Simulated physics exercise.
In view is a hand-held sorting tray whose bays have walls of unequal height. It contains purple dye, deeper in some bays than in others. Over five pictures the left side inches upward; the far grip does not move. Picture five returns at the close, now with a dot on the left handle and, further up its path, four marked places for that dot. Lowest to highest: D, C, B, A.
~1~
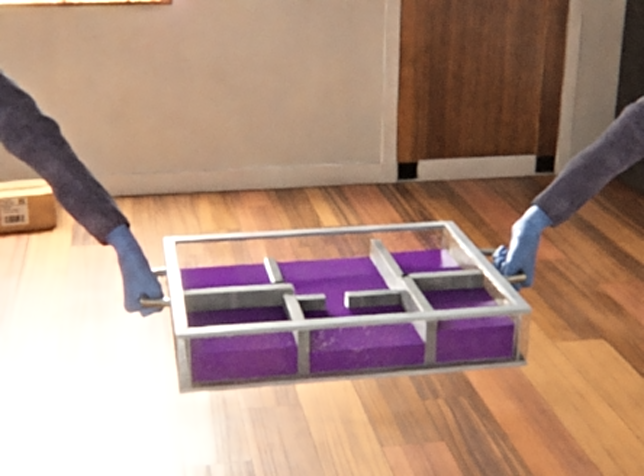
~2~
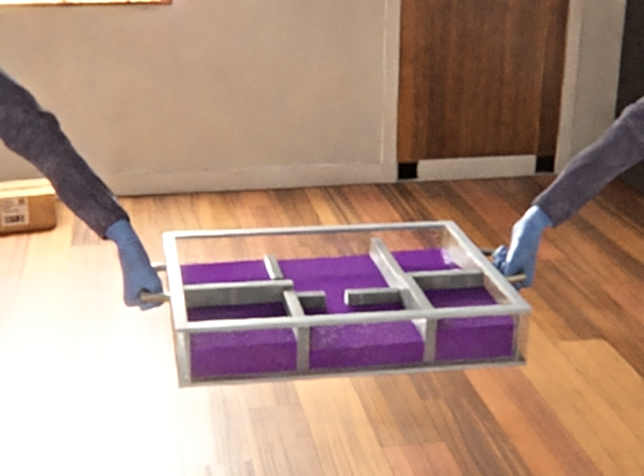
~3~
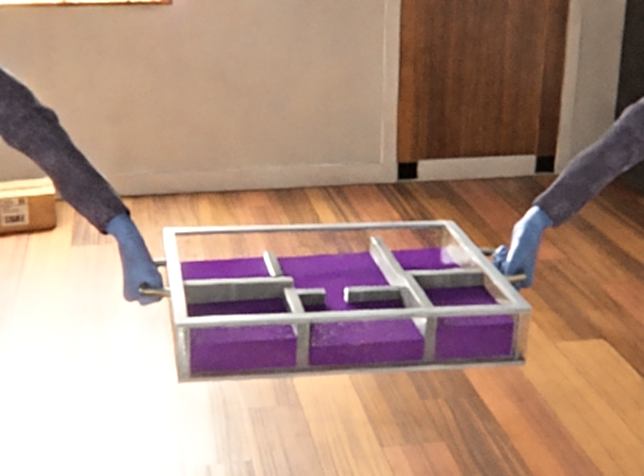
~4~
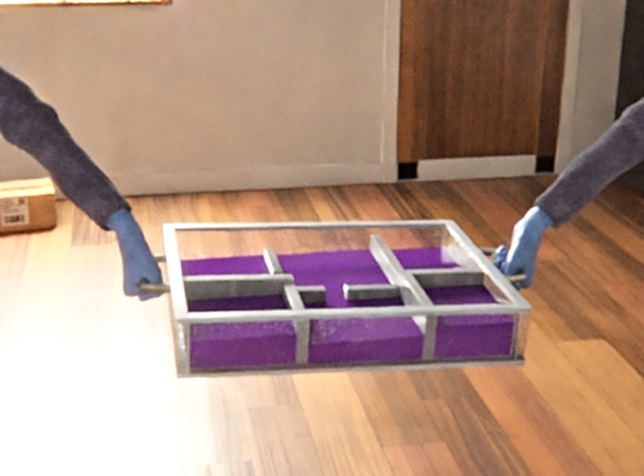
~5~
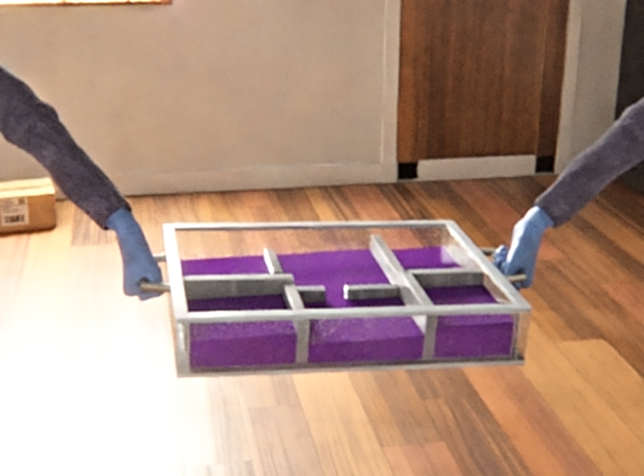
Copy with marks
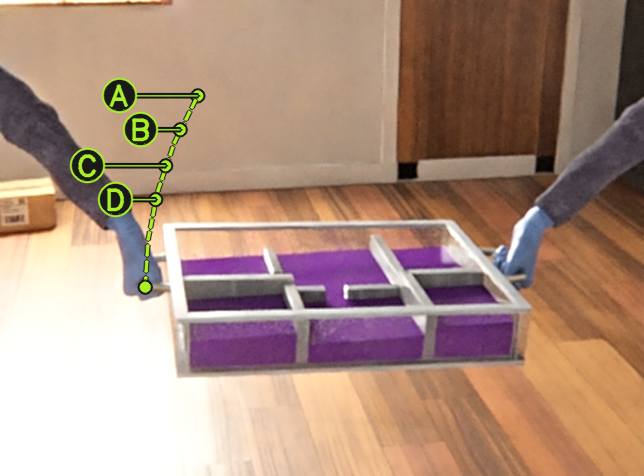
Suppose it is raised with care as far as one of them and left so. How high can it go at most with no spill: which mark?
That is stop D.
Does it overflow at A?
Yes, it does.
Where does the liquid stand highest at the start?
The front right bay.
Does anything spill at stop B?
Yes.
On the marked copy, A at (197, 95); B at (180, 129); C at (165, 165); D at (155, 199).
For stop A, about 37 % goes over the rim.
For stop B, about 24 % goes over the rim.
For stop C, about 10 % goes over the rim.
For stop D, nothing spills; the back middle bay holds the most.
